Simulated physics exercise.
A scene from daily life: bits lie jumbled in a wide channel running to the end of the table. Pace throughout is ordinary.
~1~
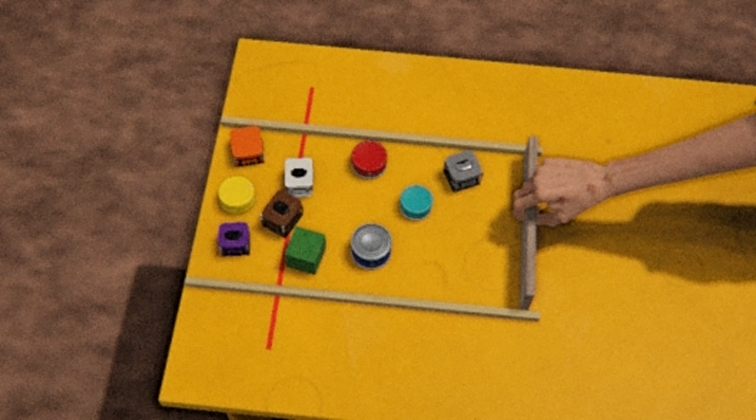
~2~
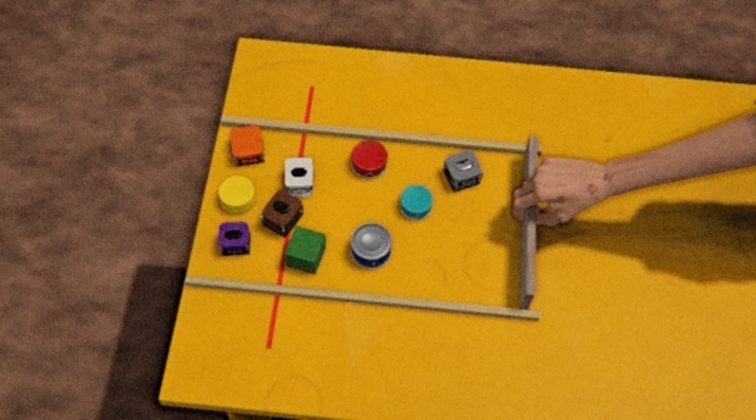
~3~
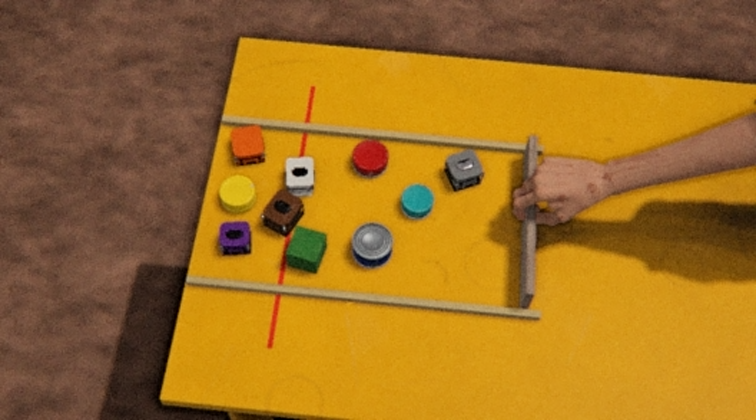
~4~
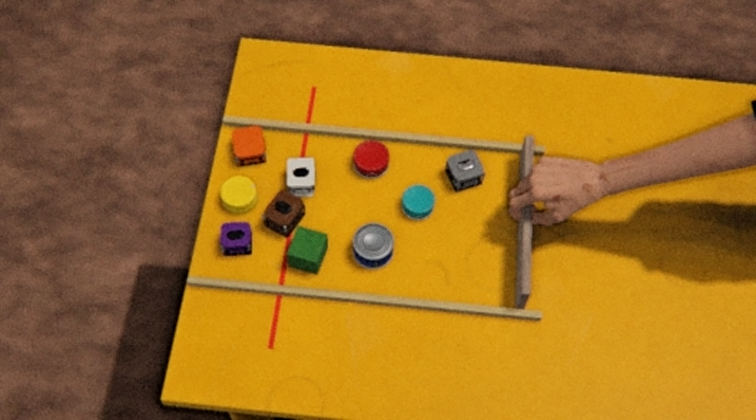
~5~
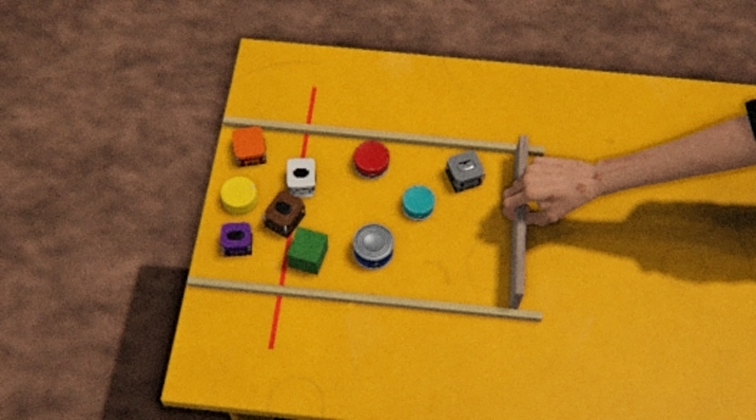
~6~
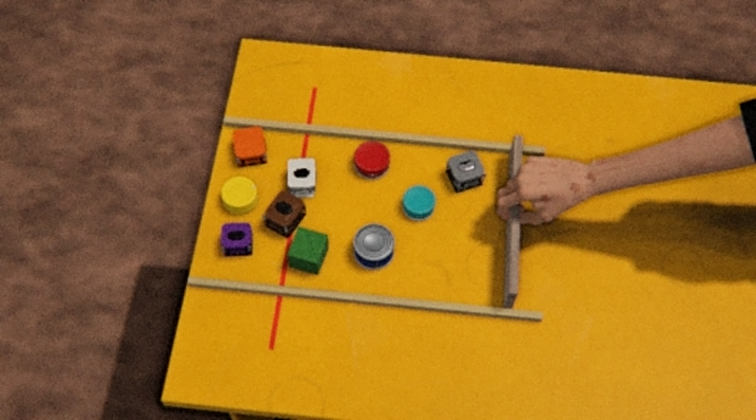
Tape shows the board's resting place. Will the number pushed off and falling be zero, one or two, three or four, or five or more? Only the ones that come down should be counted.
The edge claims none.
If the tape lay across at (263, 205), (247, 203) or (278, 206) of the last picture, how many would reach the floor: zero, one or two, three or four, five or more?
In turn: One to two, 5 or more, either one or two.
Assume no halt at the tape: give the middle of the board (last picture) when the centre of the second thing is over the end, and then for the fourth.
At (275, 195) for the second, at (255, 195) for the fourth.
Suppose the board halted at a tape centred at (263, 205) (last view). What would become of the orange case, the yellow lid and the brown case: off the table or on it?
In order, the orange case goes off the edge, then the yellow lid goes off the edge, then the brown case keeps its spot.
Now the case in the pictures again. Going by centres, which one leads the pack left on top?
The answer: The orange case.
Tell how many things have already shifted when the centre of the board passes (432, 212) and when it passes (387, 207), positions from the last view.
Moved so far: 2, then 4.
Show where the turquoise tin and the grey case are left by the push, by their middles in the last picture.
In the last picture, roughly (281, 188) and (289, 149).
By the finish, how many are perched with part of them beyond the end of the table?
1.
Soon after, none off yet; yellow lid at rest near (240, 196); orange case at rest near (250, 147); purple case at rest near (237, 240).
In the end, the number that fall off is zero.
